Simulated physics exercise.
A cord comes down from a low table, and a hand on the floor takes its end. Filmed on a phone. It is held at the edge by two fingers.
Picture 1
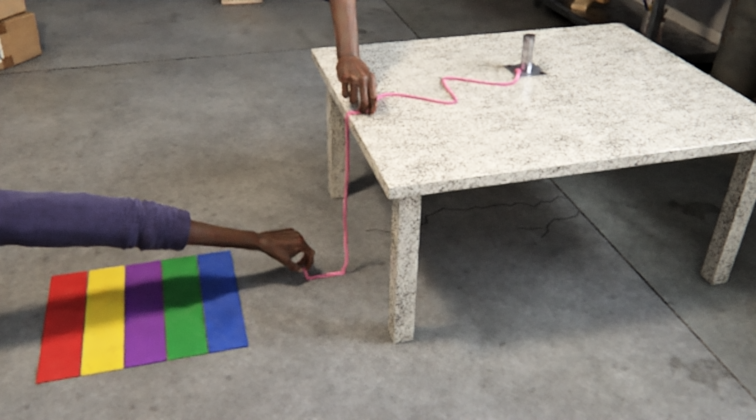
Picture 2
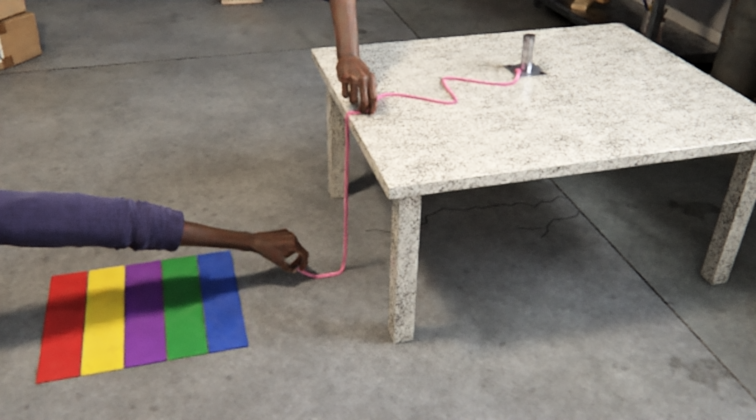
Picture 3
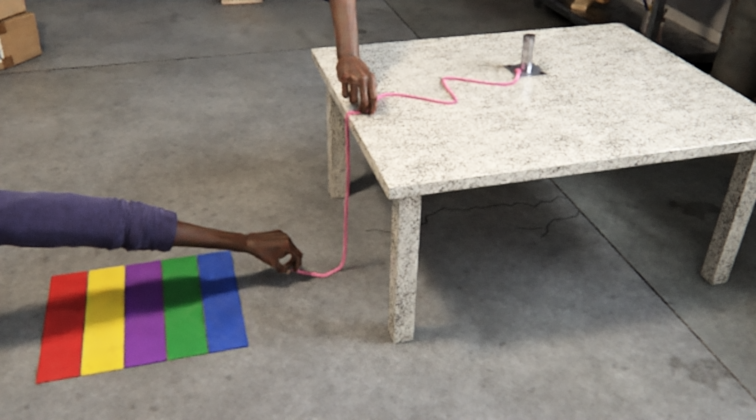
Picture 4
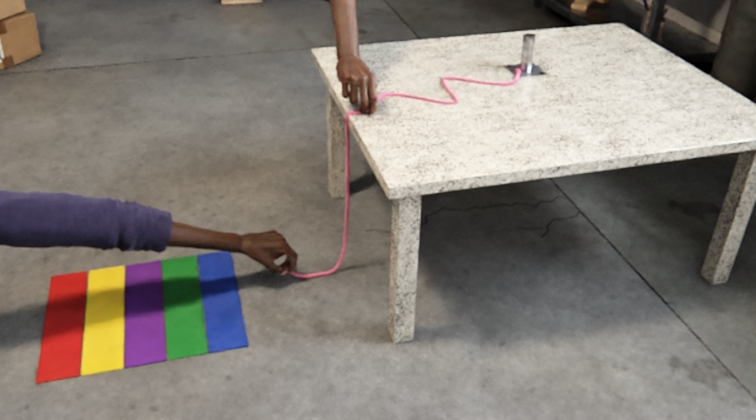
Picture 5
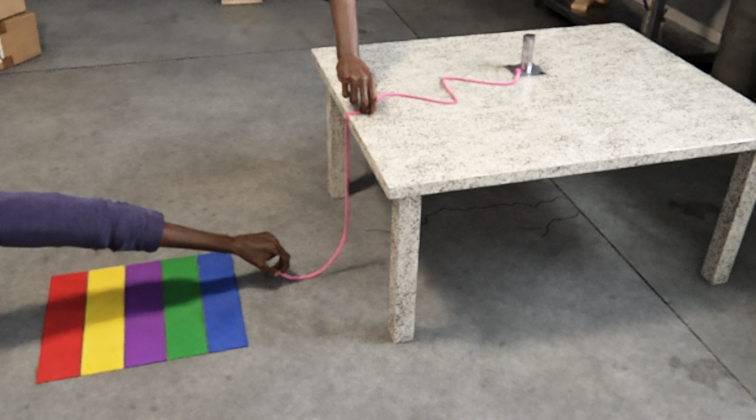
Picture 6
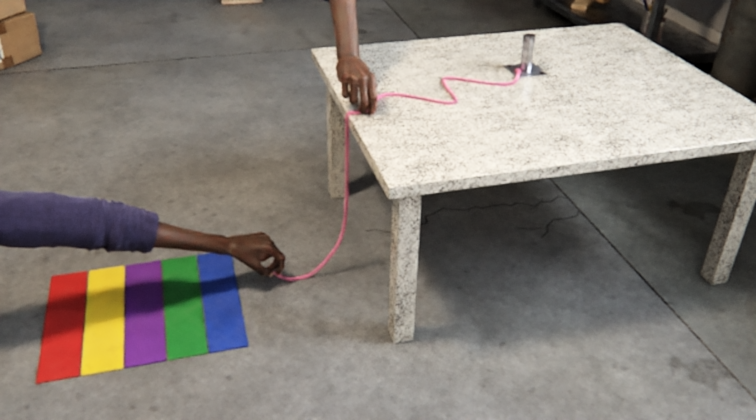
On a concrete floor beside a speckled table, a hand slowly drawing a pink cord's end slightly left, another pinching it above.
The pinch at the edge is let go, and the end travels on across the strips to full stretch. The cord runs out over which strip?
The red one.
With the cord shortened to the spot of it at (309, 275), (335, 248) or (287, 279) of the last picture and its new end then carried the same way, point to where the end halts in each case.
Close to (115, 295) first, close to (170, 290) next, and close to (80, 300) last.
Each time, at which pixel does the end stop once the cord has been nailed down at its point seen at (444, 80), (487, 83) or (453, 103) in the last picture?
(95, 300), (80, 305) and (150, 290).
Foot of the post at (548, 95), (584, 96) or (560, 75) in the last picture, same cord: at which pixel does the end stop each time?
The places are (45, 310), (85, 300) and (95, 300).
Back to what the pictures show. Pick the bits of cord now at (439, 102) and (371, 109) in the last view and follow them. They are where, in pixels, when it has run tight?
They end up around (364, 102) and around (283, 151).
A little later, end near (137, 293); over purple.
Next, end near (87, 301); over yellow.
When it is tight, end near (58, 306); over red. Over red.
